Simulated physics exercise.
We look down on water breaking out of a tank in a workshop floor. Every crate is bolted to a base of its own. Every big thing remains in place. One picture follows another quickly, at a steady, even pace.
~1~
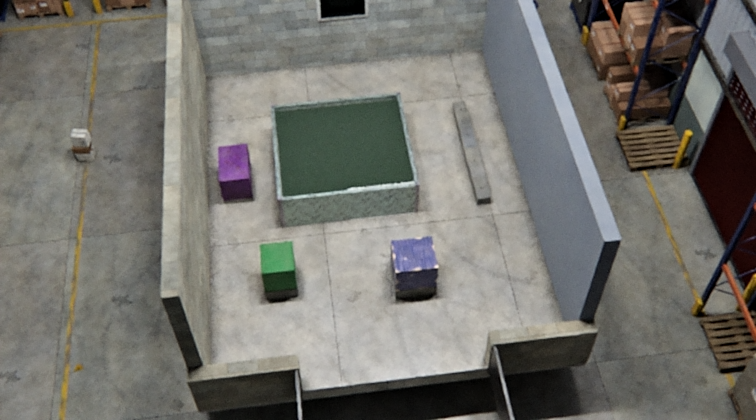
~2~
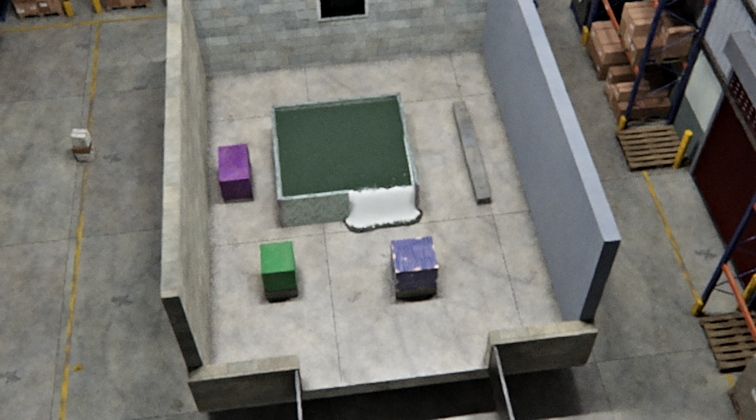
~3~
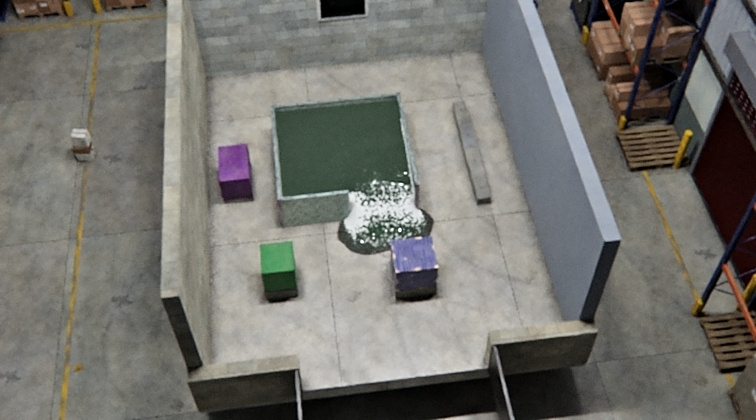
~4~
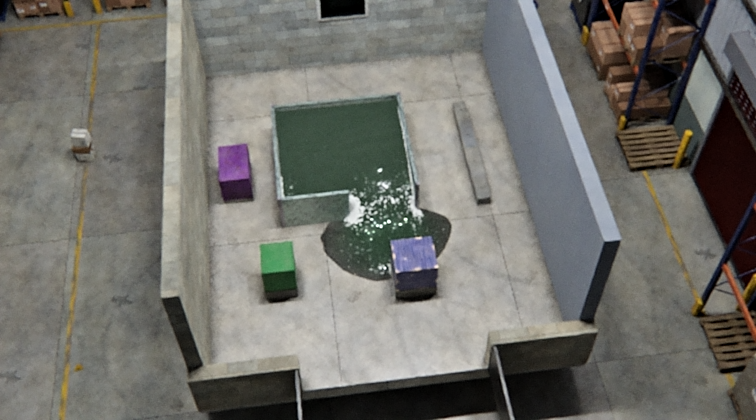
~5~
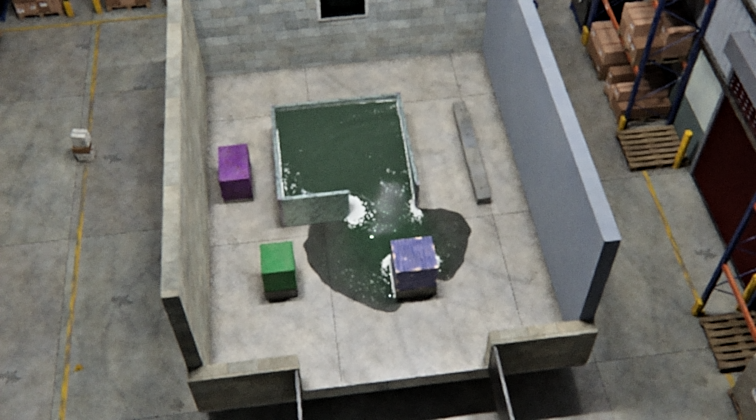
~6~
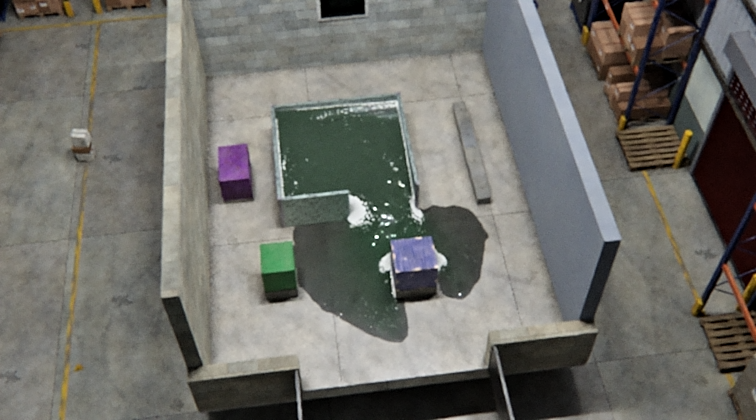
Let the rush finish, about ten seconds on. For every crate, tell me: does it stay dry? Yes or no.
Here is how it goes: The purple crate, no, it gets wet; the blue crate, no, it gets wet; the green crate, yes, it stays dry.
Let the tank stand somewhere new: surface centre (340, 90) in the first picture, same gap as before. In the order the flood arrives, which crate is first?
Answer: The one in blue.
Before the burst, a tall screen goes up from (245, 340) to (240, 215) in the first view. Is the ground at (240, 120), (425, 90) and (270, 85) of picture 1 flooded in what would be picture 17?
The first point comes out unwetted, the next unwetted, the last unwetted.
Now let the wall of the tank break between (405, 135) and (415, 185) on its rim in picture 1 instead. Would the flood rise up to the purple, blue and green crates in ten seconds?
Going through them, the purple crate gets reached, the blue crate is never reached and the green crate is never reached.
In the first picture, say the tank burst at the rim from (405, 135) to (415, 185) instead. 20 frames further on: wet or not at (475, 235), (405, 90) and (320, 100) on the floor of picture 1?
Order as asked: Swamped, swamped, untouched.
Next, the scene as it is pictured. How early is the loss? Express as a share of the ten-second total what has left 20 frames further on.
Close to 35 per cent.
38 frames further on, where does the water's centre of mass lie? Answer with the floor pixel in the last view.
At roughly (368, 229).
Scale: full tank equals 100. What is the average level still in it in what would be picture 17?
About 58 %.
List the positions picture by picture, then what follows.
The water tank at (342, 147) is whole and still, in the first frame.
The front is at (350, 226), out from the gap at (382, 206), in the second frame.
Water pours out at (382, 206) and has run to (360, 250), in the third frame.
The front is at (379, 277), out from the gap at (382, 207), in the fourth frame.
The front is at (387, 307), out from the gap at (382, 207), in the fifth frame.
The front is at (388, 336), out from the gap at (382, 207), in the sixth frame.
A moment on, water covers 25 % of the floor; the purple crate not reached, the blue crate water round its plinth, the green crate water round its plinth.
Next, water covers 35 % of the floor; the purple crate not reached, the blue crate water round its plinth, the green crate water round its plinth.
Then, water covers 55 % of the floor; the purple crate not reached, the blue crate water round its plinth, the green crate water round its plinth.
Later, water covers 75 % of the floor; the purple crate water round its plinth, the blue crate water round its plinth, the green crate water round its plinth.
In the end, water covers 90 % of the floor; the purple crate was topped, the blue crate was topped, the green crate stayed above the water.
